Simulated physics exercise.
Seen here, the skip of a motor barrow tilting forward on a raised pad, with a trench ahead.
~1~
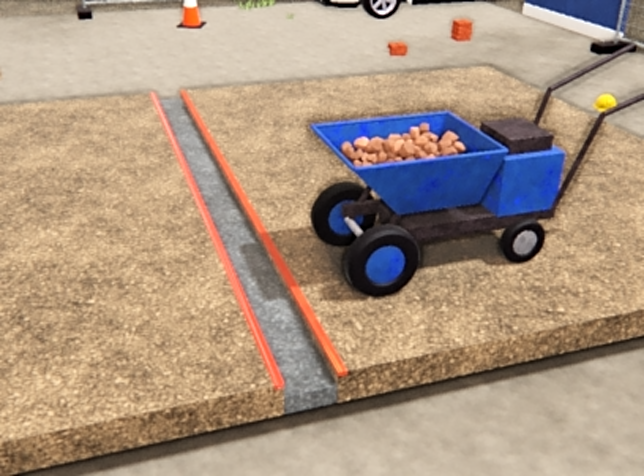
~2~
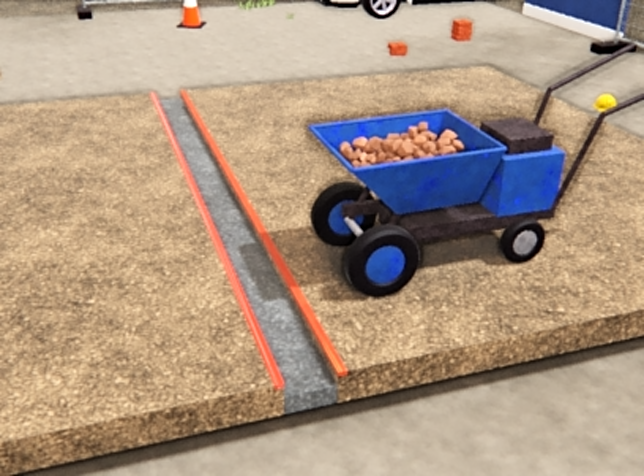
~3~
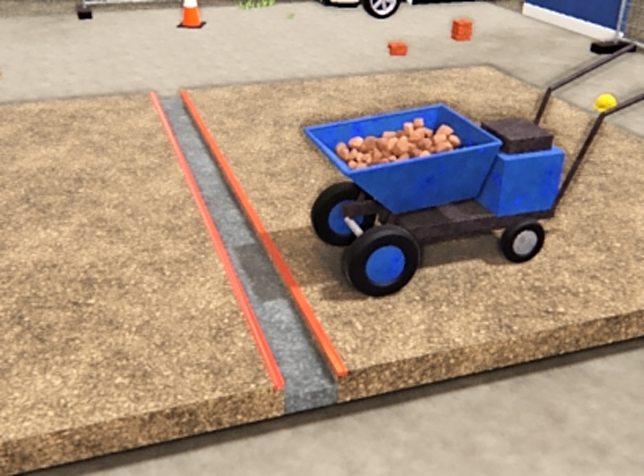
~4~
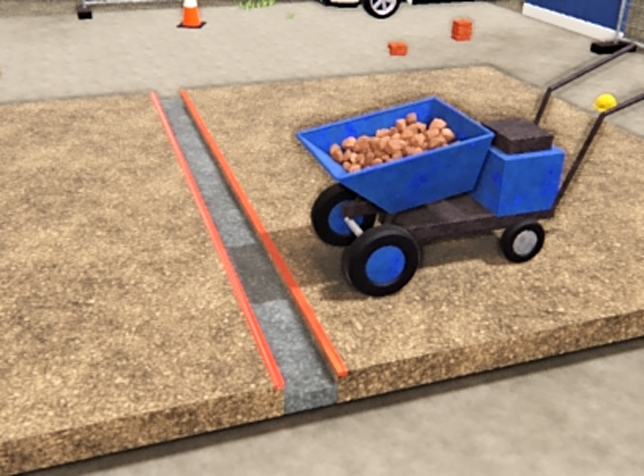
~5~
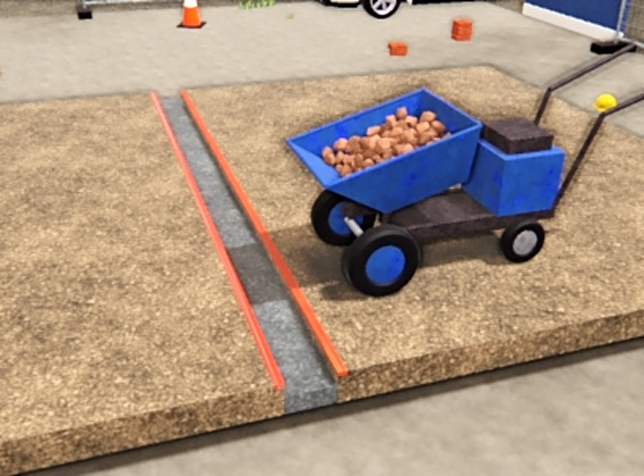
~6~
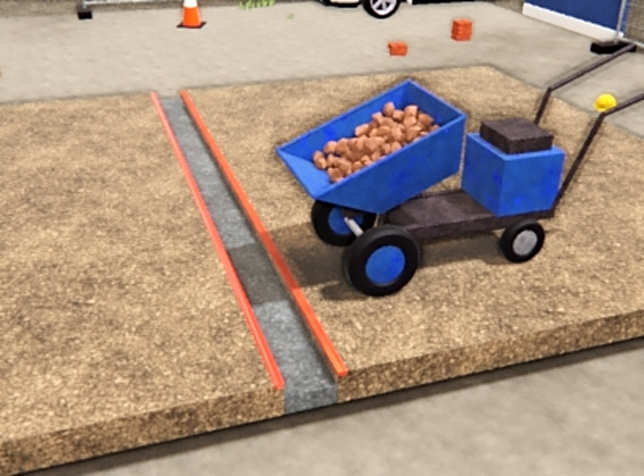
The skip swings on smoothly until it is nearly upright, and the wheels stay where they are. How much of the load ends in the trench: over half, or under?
The trench ends with only the smaller part of it.
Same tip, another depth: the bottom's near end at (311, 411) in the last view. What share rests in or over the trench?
Close to 50 per cent.
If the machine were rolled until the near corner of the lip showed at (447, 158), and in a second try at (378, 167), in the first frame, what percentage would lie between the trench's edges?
In turn 40 and 50 in a hundred.
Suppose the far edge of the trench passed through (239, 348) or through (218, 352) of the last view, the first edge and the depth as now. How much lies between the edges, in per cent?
First some 50, then 70 per cent.
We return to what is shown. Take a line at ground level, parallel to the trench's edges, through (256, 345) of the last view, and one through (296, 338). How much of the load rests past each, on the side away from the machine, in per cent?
About 50 and 80 per cent.
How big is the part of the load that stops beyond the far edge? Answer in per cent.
About 55 per cent.
Just after the last frame, skip tipped steeply; every one in the skip.
A moment on, skip tipped right over; roughly half in the skip; roughly a quarter in or heaped over the trench; roughly a third beyond it.
Further on, skip tipped right over; roughly a quarter in the skip; roughly a quarter in or heaped over the trench; roughly half beyond it.
When it is over, skip tipped right over; roughly a quarter in the skip; roughly a quarter in or heaped over the trench; roughly half beyond it.
